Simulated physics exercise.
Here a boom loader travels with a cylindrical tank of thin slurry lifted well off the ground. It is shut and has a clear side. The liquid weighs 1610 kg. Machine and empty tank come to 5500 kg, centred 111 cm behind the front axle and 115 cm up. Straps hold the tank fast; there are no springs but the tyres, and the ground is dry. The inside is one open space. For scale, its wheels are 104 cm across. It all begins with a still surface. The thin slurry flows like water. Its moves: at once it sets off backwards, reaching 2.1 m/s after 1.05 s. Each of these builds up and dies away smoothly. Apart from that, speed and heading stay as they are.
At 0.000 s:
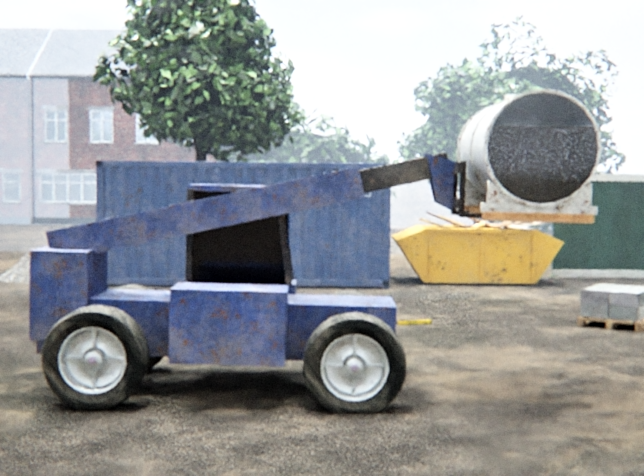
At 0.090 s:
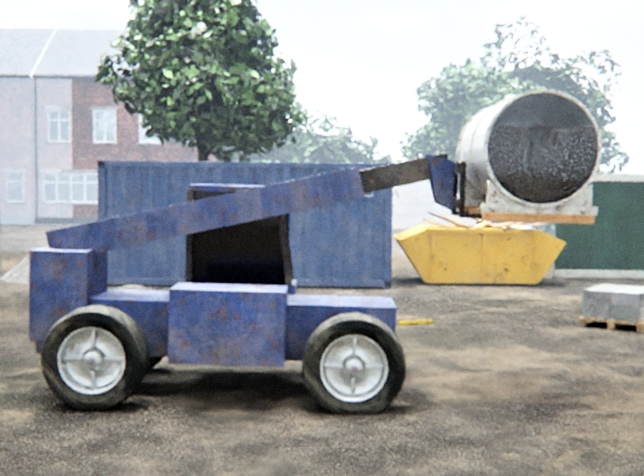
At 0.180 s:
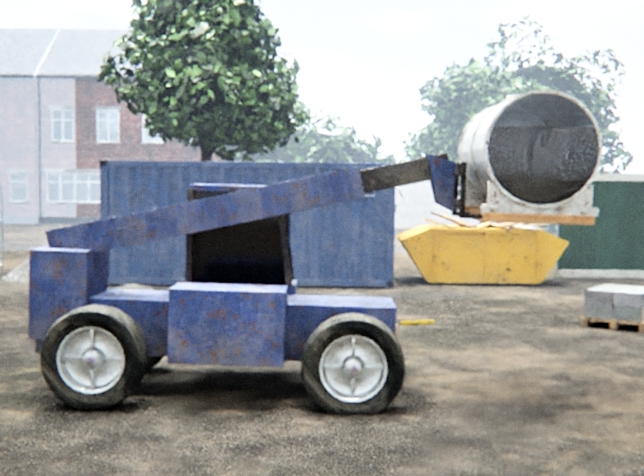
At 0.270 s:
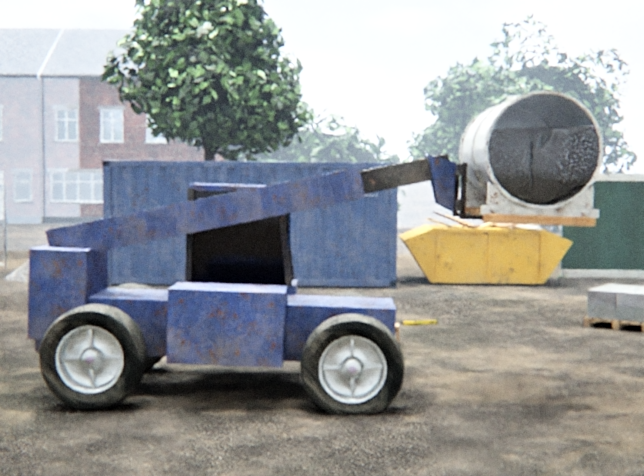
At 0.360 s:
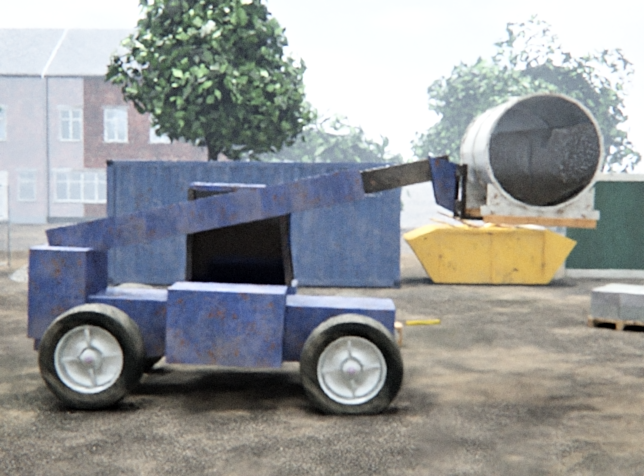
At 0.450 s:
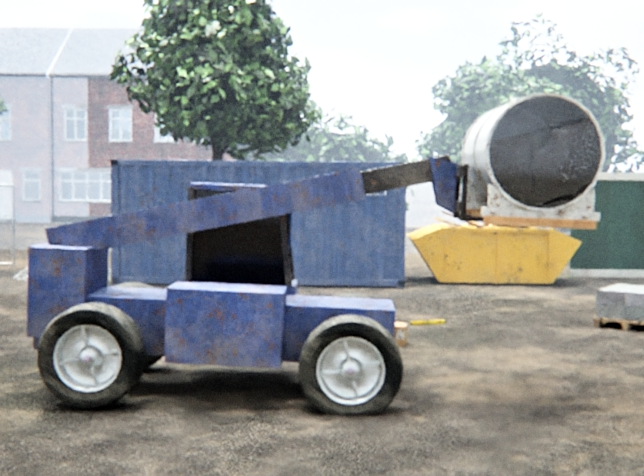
To begin with, a blue boom loader stands side-on in a yard, holding a clear-sided cylindrical tank of dark slurry, its surface level, above a yellow skip. The machine then rolls slightly backwards, to the left, and the slurry surface gradually tilts, rising on the right and dropping on the left.
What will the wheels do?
The boom loader rocks up and comes down again.
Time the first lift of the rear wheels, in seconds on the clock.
Near 0.55 s.
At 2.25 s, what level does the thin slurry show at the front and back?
About 66 cm in front and 88 cm behind.
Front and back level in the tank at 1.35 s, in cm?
About 76 cm in front and 86 cm behind.
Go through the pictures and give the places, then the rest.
It reaches (583, 128) at the front; it reaches (503, 127) at the back; it rides level; the front is on the right; a wheel hub at (91, 362), in the first frame.
It reaches (584, 128) at the front; it reaches (503, 127) at the back; it rides level, in the second frame.
It reaches (584, 128) at the front; it reaches (504, 128) at the back; it rides level, in the third frame.
It reaches (585, 128) at the front; it reaches (504, 131) at the back; it rides level, in the fourth frame.
It reaches (586, 126) at the front; it reaches (505, 134) at the back; it rides level, in the fifth frame.
It reaches (588, 120) at the front; it reaches (505, 140) at the back; the machine is 1° nose down; a wheel hub at (86, 360), in the sixth frame.
After 0.55 s the lean is 1° nose down, the rear 2 cm in the air; the liquid stands 61 cm at the back and 89 cm at the front.
After 1.15 s the lean is 4° nose down, the rear 17 cm in the air; the liquid stands 73 cm at the back and 82 cm at the front.
After 1.35 s the lean is 4° nose down, the rear 16 cm in the air; the liquid stands 86 cm at the back and 75 cm at the front.
After 2.25 s the lean is 1° nose down, wheels down; the liquid stands 88 cm at the back and 67 cm at the front.
After 4.03 s all wheels are down again; the highest lift was 17 cm and the largest lean 4°.
